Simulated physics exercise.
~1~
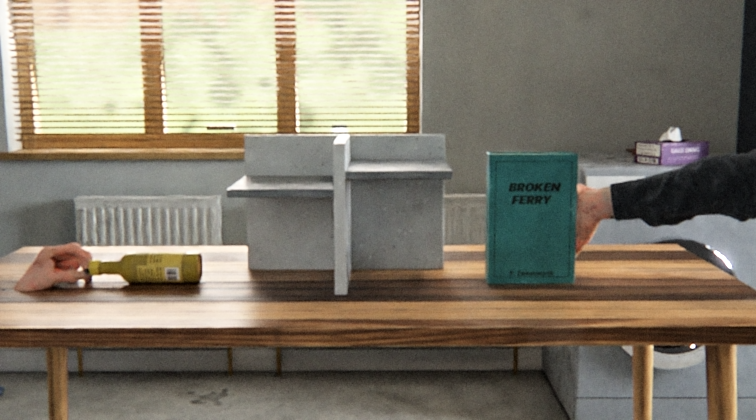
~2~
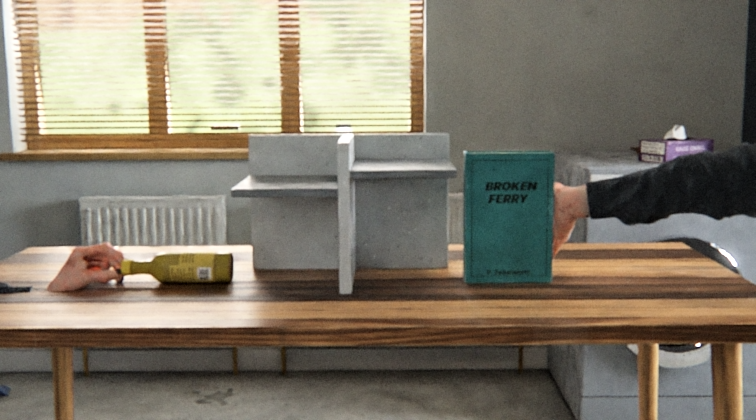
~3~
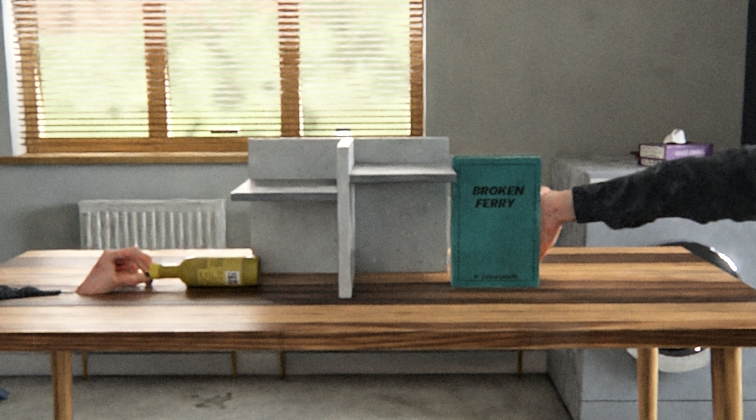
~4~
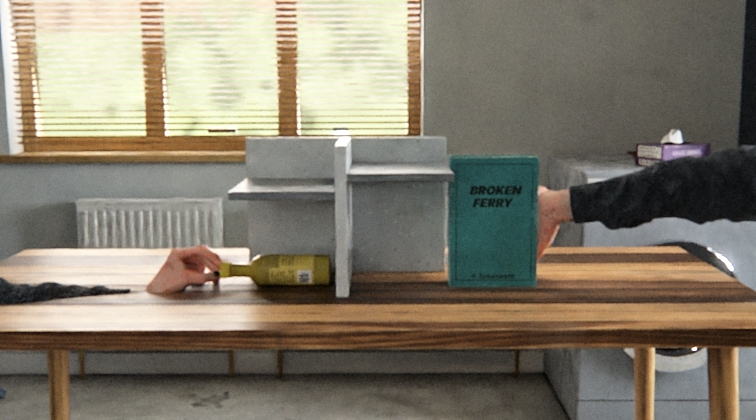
A hand on the left slid a yellow bottle lying on its side rightward under the low gray shelf, while another hand pushed an upright turquoise book leftward until it stopped against the shelf's edge, too tall to fit beneath.
